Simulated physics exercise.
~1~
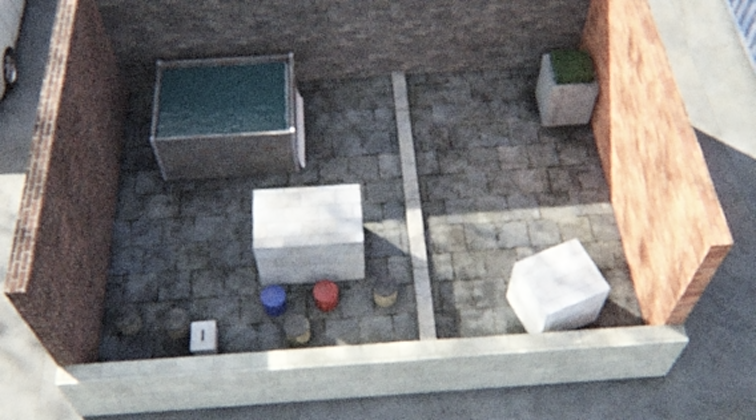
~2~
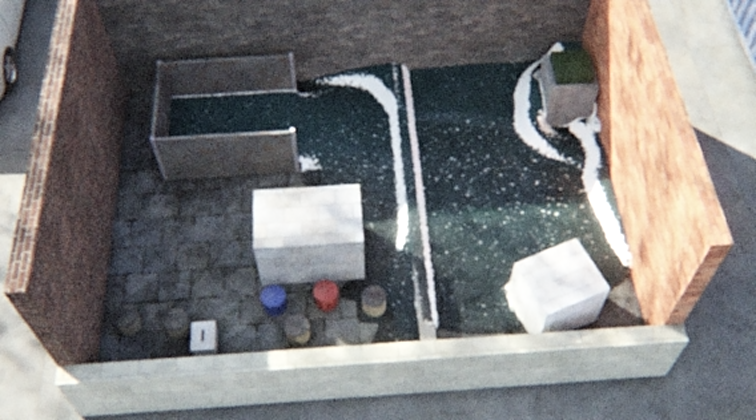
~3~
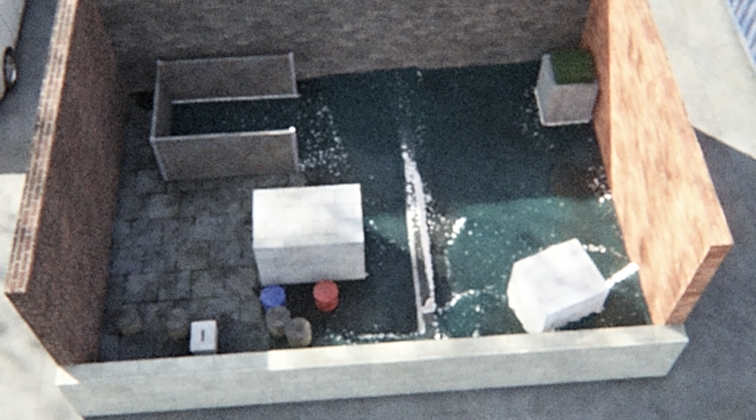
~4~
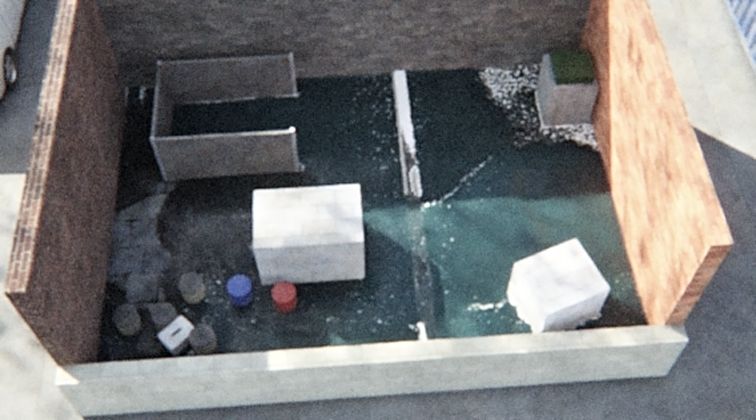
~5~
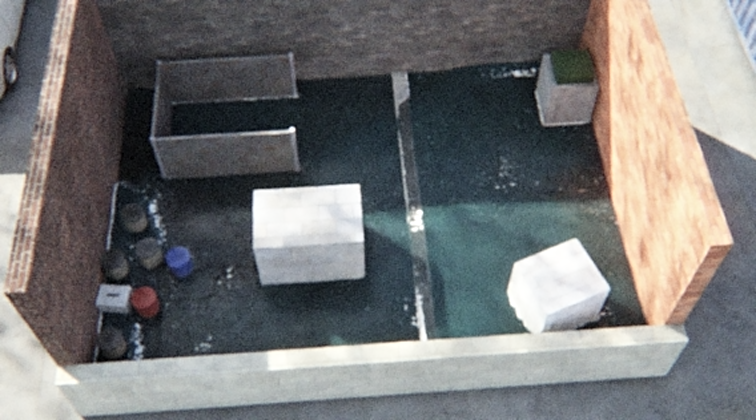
Dark water burst from the open side of a tank in a walled yard, surged over the low kerb and around the pale blocks, then spread back left, carrying the small pails and a white box until they sat clustered by the left wall.
